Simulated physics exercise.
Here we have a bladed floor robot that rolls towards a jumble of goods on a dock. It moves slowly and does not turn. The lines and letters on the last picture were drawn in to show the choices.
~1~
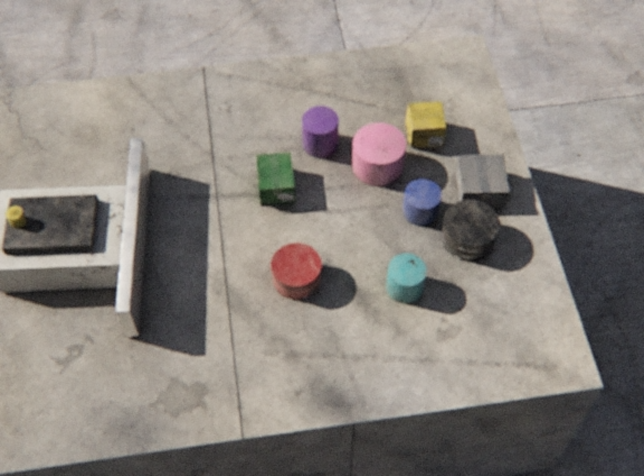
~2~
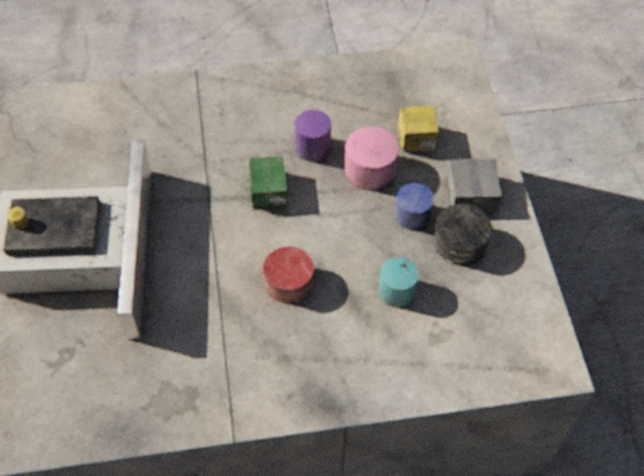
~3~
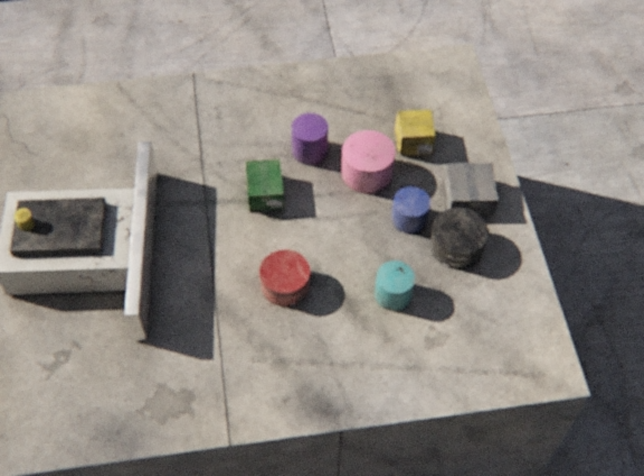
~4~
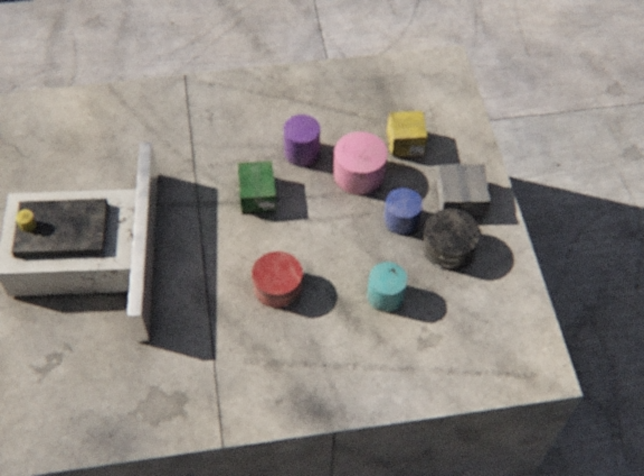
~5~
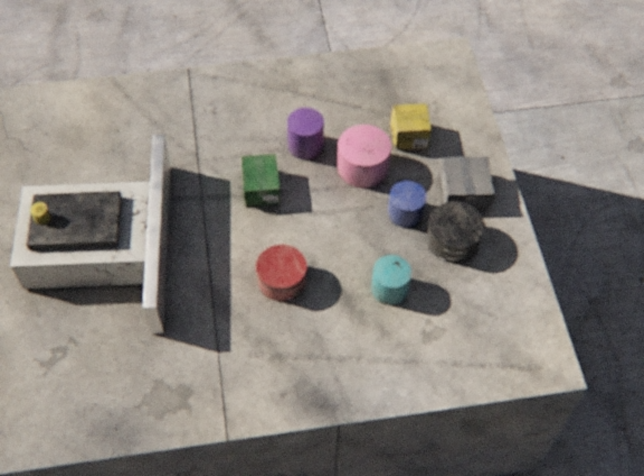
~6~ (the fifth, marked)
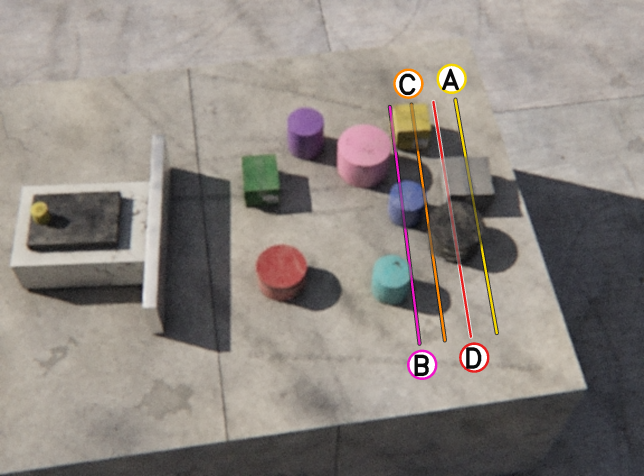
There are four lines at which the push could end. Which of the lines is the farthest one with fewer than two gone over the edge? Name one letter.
Up to line D.
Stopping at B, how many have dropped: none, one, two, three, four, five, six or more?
By then, none.
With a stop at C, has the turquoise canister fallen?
No.
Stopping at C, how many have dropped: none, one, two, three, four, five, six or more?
By then, none.
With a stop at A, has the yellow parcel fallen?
By then, no.
On the marked copy, A at (474, 207); B at (404, 216); C at (427, 213); D at (451, 210).
With D. Early on, robot (193, 206); red pail (298, 272); green box (288, 178).
Further on, robot (299, 193); grey box (473, 186); yellow parcel (425, 120).
At the end, robot (381, 183); pink canister (505, 141); grey box (509, 184); none fallen.
As for the rest, A drops two; B is within the limit but short; C is within the limit but short.
